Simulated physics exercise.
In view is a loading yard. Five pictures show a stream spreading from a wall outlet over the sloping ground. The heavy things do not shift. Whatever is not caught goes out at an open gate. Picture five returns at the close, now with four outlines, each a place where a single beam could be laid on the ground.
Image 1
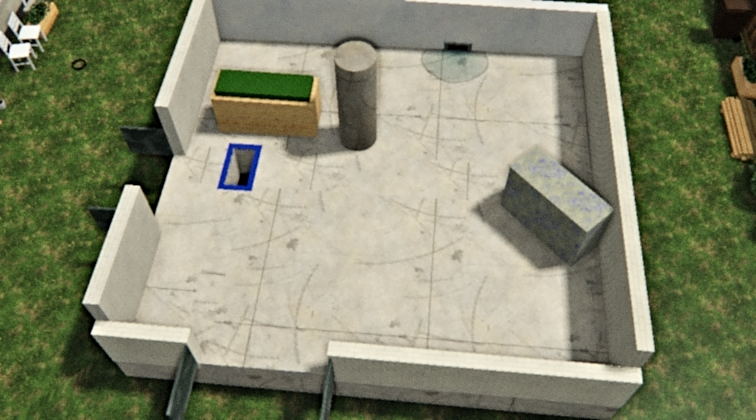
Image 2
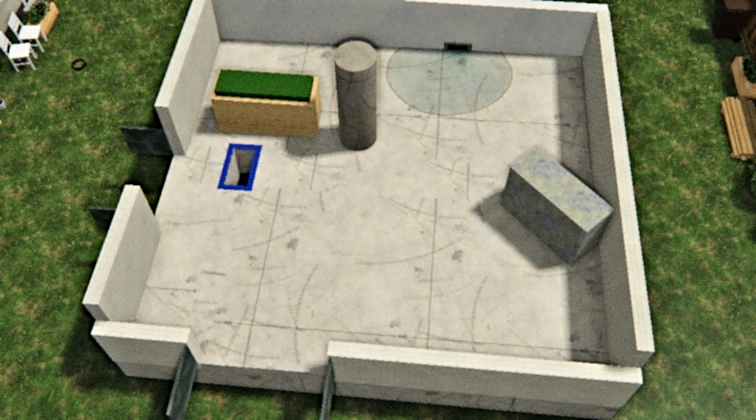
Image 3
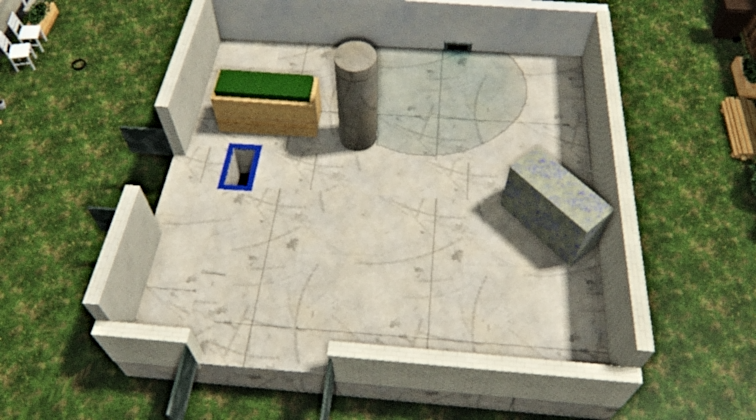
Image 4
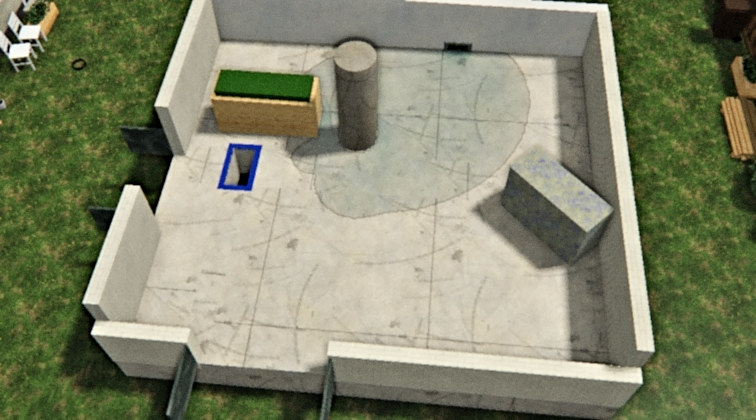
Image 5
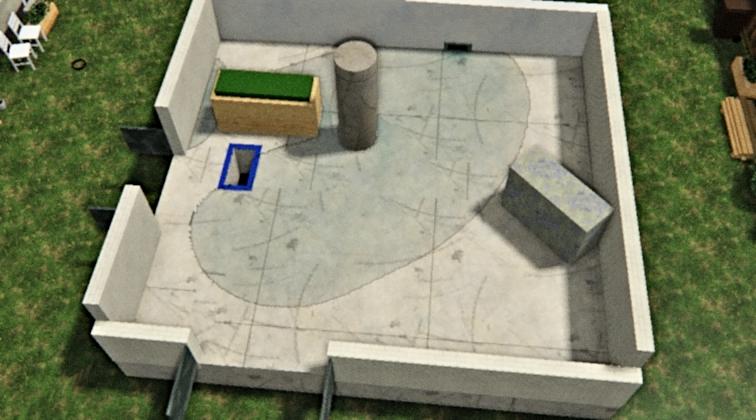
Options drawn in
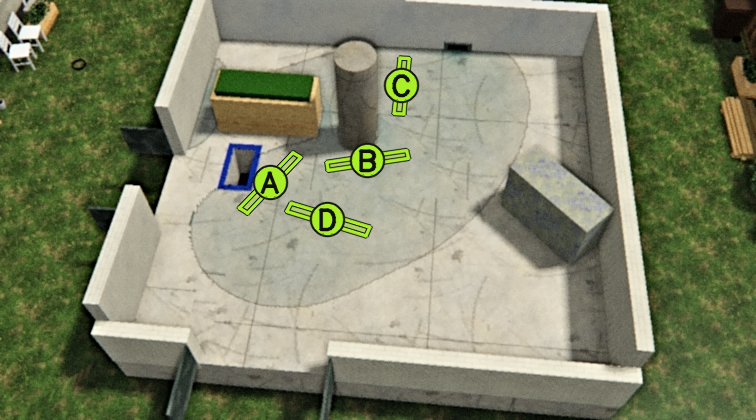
A walled concrete yard with a planter, a pillar and a grey block had a small puddle by its back wall, which spread around the pillar and then widely across the floor toward the front left.
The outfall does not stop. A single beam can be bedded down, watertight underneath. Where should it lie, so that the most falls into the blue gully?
D works best here.
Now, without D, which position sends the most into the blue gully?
B.
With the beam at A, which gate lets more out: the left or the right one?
The right gate.
On the marked copy, A from (243, 210) to (296, 155); B from (327, 166) to (407, 154); C from (398, 113) to (404, 58); D from (288, 207) to (367, 231).
Choosing A, about 3 % of the stream runs into the blue gully, about 97 % out by the gates.
Choosing B, about 11 % of the stream runs into the blue gully, about 88 % out by the gates.
Choosing C, about 4 % of the stream runs into the blue gully, about 96 % out by the gates.
Choosing D, about 27 % of the stream runs into the blue gully, about 71 % out by the gates.
